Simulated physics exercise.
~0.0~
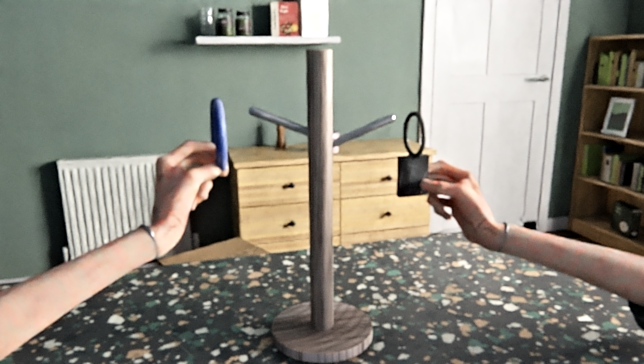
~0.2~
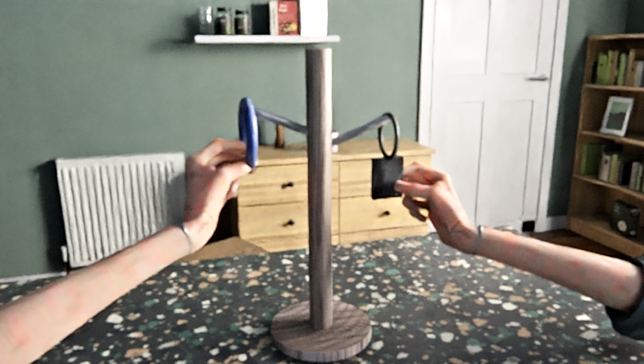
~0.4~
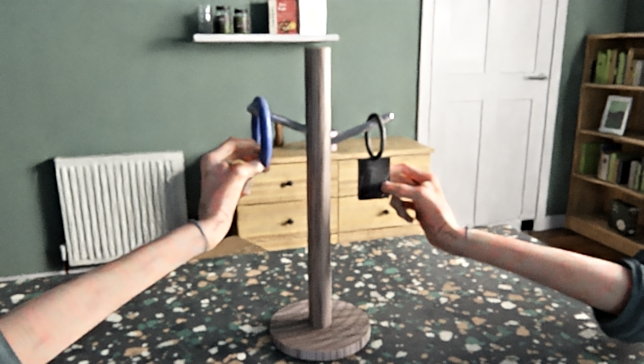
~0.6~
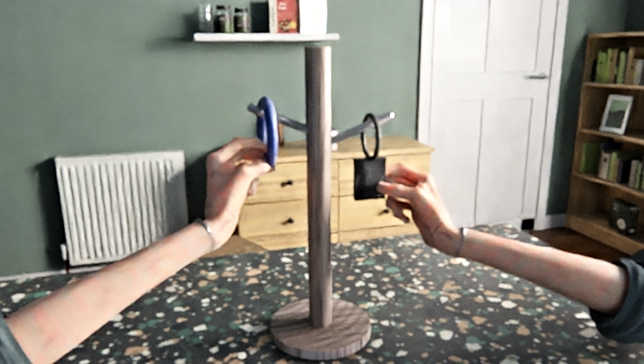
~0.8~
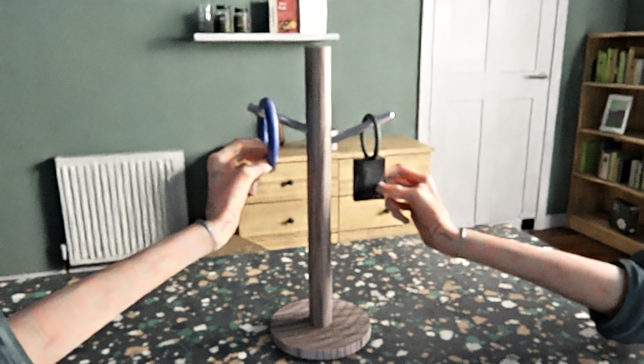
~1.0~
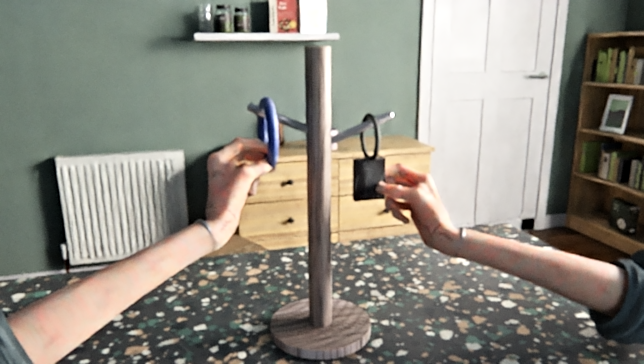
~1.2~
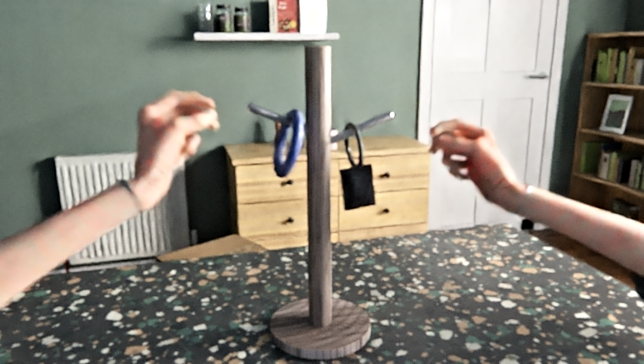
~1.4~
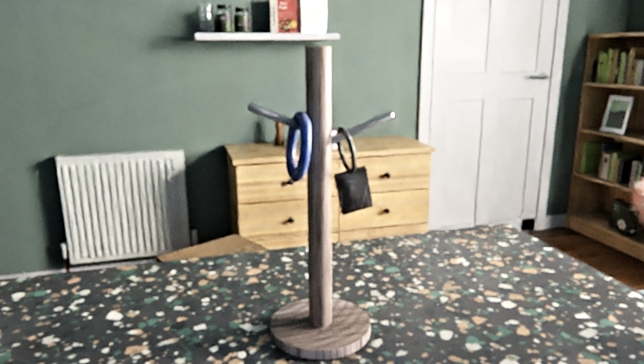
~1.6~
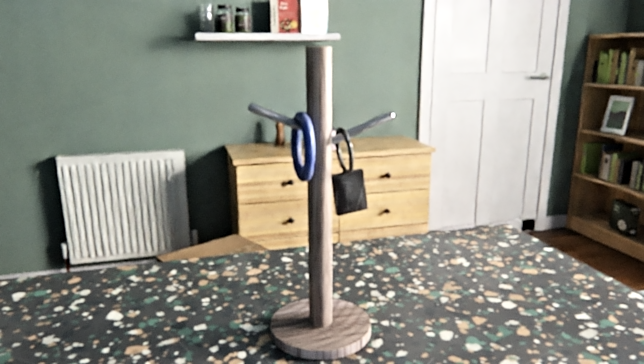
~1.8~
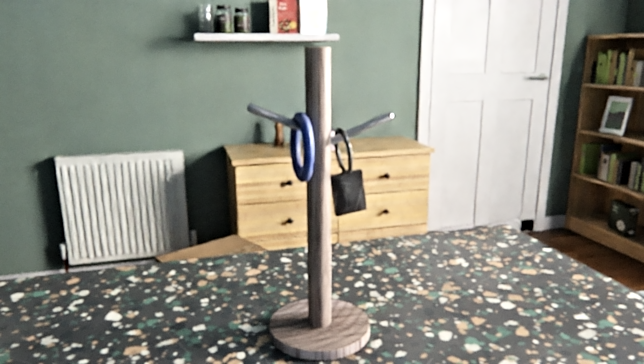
Two hands hook a blue ring and a black tag onto a wooden stand's pegs, where both stay hanging.
